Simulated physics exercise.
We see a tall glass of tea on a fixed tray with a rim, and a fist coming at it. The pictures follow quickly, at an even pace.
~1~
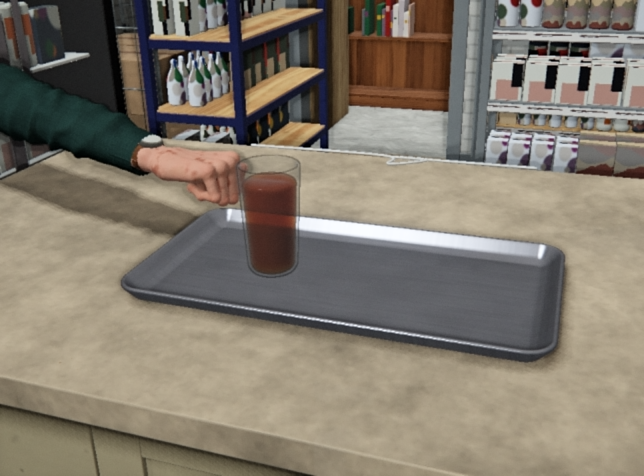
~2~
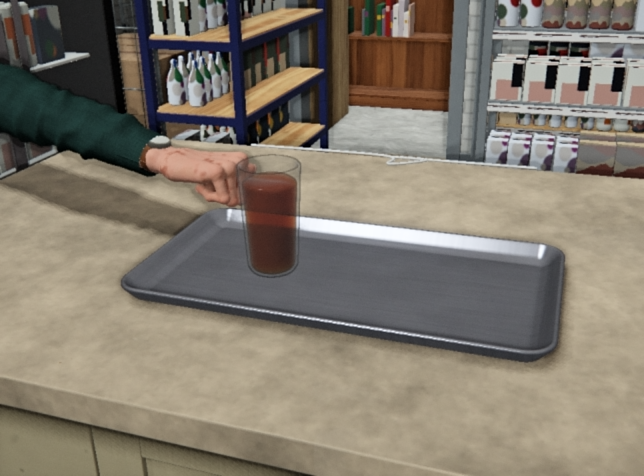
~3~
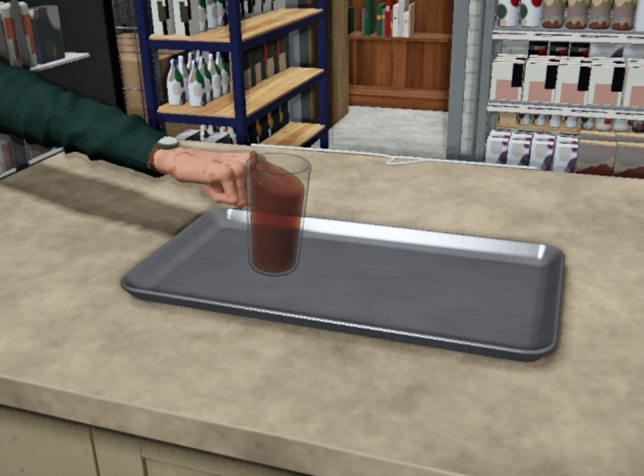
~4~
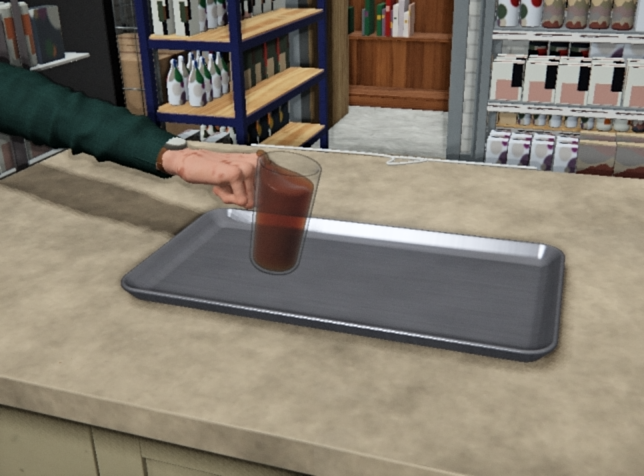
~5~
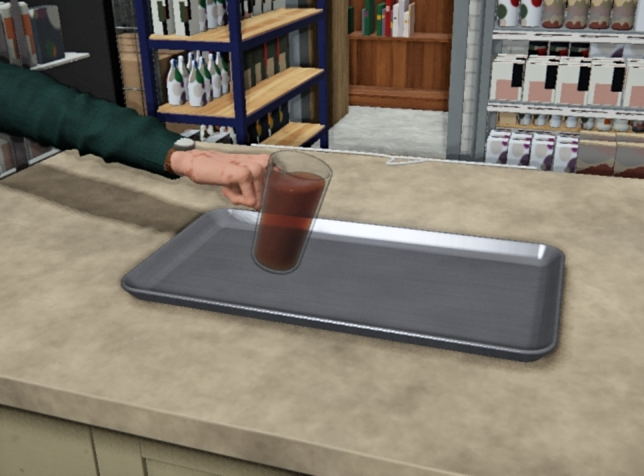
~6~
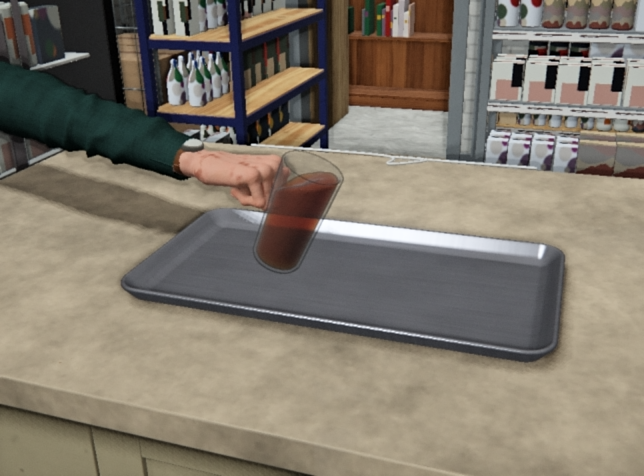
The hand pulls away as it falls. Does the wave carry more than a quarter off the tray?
In the end over a quarter gets off the tray.
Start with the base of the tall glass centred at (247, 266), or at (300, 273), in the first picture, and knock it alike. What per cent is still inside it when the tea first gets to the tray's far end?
Near 65 % and 75 %.
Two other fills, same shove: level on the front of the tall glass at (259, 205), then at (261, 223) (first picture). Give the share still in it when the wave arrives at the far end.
Near 65 % and 60 %.
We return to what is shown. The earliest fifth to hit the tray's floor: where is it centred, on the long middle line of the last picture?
Close to (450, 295).
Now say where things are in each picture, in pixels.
It leans 0°; its right rim is at (297, 168); the tea meets the walls at (245, 177) and (296, 182); the tray's far rim is at (559, 295); the tray is clear ahead, in the first picture.
It leans 0°; its right rim is at (297, 169); the tea meets the walls at (246, 177) and (296, 182), in the second picture.
It leans 6°; its right rim is at (307, 170); the tea meets the walls at (254, 158) and (305, 187), in the third picture.
It leans 11°; its right rim is at (318, 173); the tea meets the walls at (263, 167) and (314, 186), in the fourth picture.
It leans 17°; its right rim is at (329, 178); the tea meets the walls at (270, 181) and (324, 181), in the fifth picture.
It leans 23°; its right rim is at (340, 183); the tea meets the walls at (277, 192) and (340, 179), in the sixth picture.
A moment on, the tall glass is falling and 99 per cent is in the glass, 0 on the tray and 0 above or beyond its rim.
Next, the tall glass lies on its side and 68 per cent is in the glass, 30 on the tray and 2 above or beyond its rim.
Then the tall glass lies on its side and 42 per cent is in the glass, 40 on the tray and 19 above or beyond its rim.
Later the tall glass lies on its side and 23 per cent is in the glass, 37 on the tray and 40 above or beyond its rim.
In the end 60 per cent is held by tray and glass, 40 is off the tray.
